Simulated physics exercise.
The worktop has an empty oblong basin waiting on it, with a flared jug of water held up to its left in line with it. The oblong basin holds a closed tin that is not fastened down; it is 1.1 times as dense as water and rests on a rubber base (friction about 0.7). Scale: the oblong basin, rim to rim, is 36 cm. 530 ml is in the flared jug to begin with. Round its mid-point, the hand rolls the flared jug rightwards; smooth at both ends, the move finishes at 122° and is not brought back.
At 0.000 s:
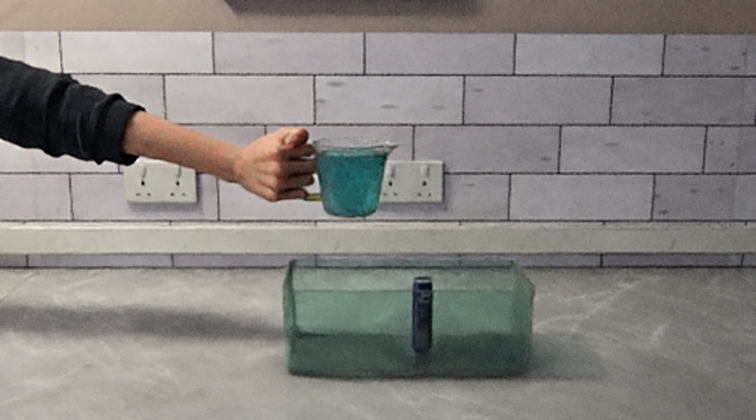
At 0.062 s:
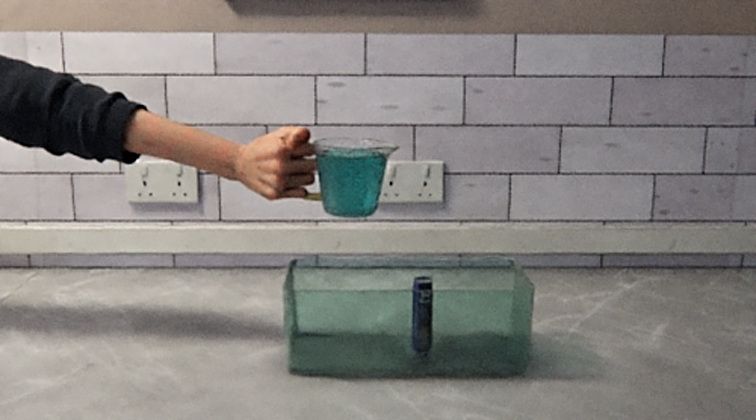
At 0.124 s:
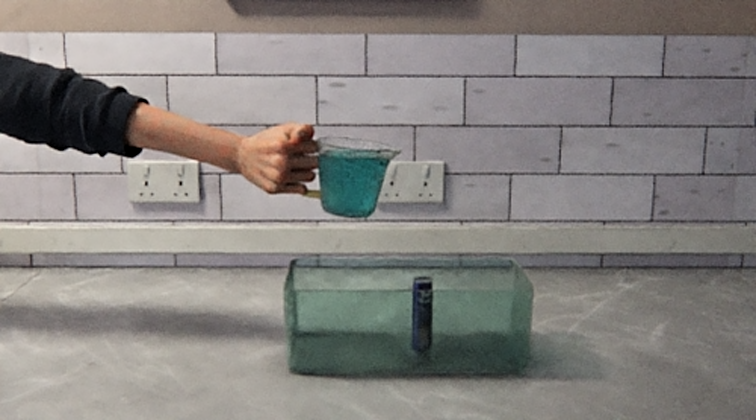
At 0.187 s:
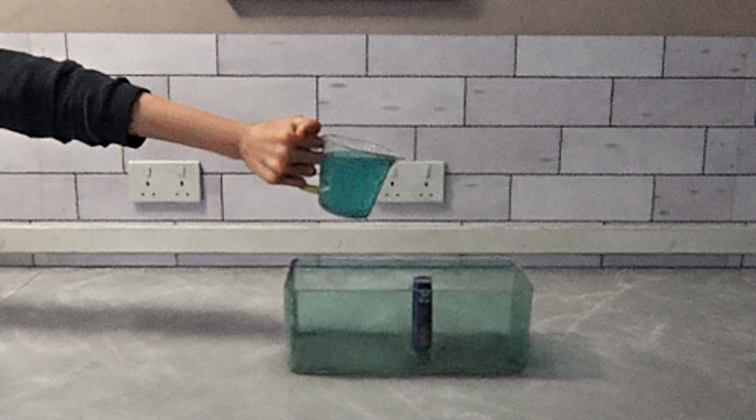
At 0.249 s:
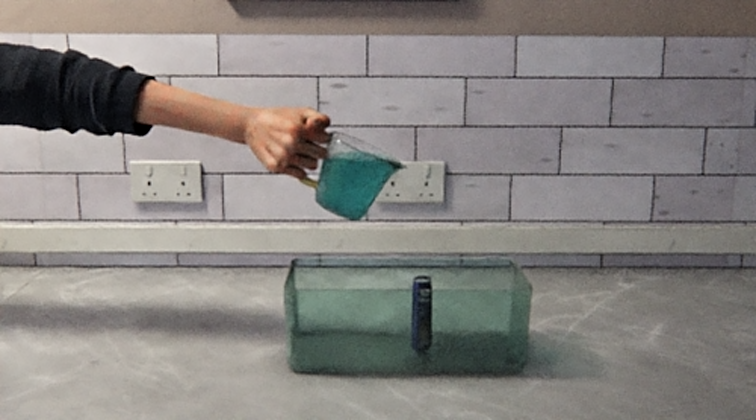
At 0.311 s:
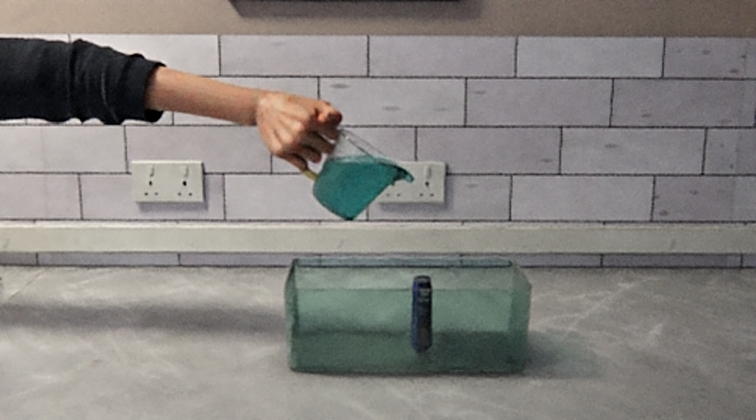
Above an oblong basin holding a tin, a hand tilts a jug of teal water rightwards.
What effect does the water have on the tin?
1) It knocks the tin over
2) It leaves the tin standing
The answer is 2.
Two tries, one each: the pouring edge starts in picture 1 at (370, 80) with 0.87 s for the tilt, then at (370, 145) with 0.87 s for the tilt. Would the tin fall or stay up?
First it topples; then it falls.
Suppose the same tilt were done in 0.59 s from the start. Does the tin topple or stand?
In that case the tin overturns.
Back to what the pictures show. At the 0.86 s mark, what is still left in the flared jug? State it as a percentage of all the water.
Near 1 percent, more or less.
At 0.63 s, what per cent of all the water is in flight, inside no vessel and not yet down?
Share: Roughly 28 per cent.
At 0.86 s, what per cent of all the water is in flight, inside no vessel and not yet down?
Roughly 4 %.
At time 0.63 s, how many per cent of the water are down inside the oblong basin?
38 %, roughly.
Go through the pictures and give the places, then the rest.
It leans 0°; its right rim is at (399, 144); the water meets the walls at (316, 153) and (387, 153); the oblong basin's rim runs from (287, 275) to (525, 275); the tin's top is at (423, 283), in the first picture.
It leans 2°; its right rim is at (400, 146); the water meets the walls at (317, 153) and (387, 154), in the second picture.
It leans 6°; its right rim is at (403, 150); the water meets the walls at (320, 152) and (389, 156), in the third picture.
It leans 13°; its right rim is at (406, 158); the water meets the walls at (324, 153) and (395, 158), in the fourth picture.
It leans 23°; its right rim is at (408, 167); the water meets the walls at (325, 158) and (402, 161), in the fifth picture.
It leans 35°; its right rim is at (409, 179); the water meets the walls at (326, 163) and (400, 169); 3 per cent is over the edge, in the sixth picture.
By 0.63 s the tilt is 100° and 33 per cent is still to pour; the tin stands where it began.
By 0.86 s the tilt is 122° and 1 per cent is still to pour; the tin stands 1 cm from where it began.
By 1.11 s the tilt is 122° and 0 per cent is still to pour; the tin stands 1 cm from where it began.
By 1.37 s the tilt is 122° and 0 per cent is still to pour; the tin stands 1 cm from where it began.
At rest the tin stands 1 cm from where it began.
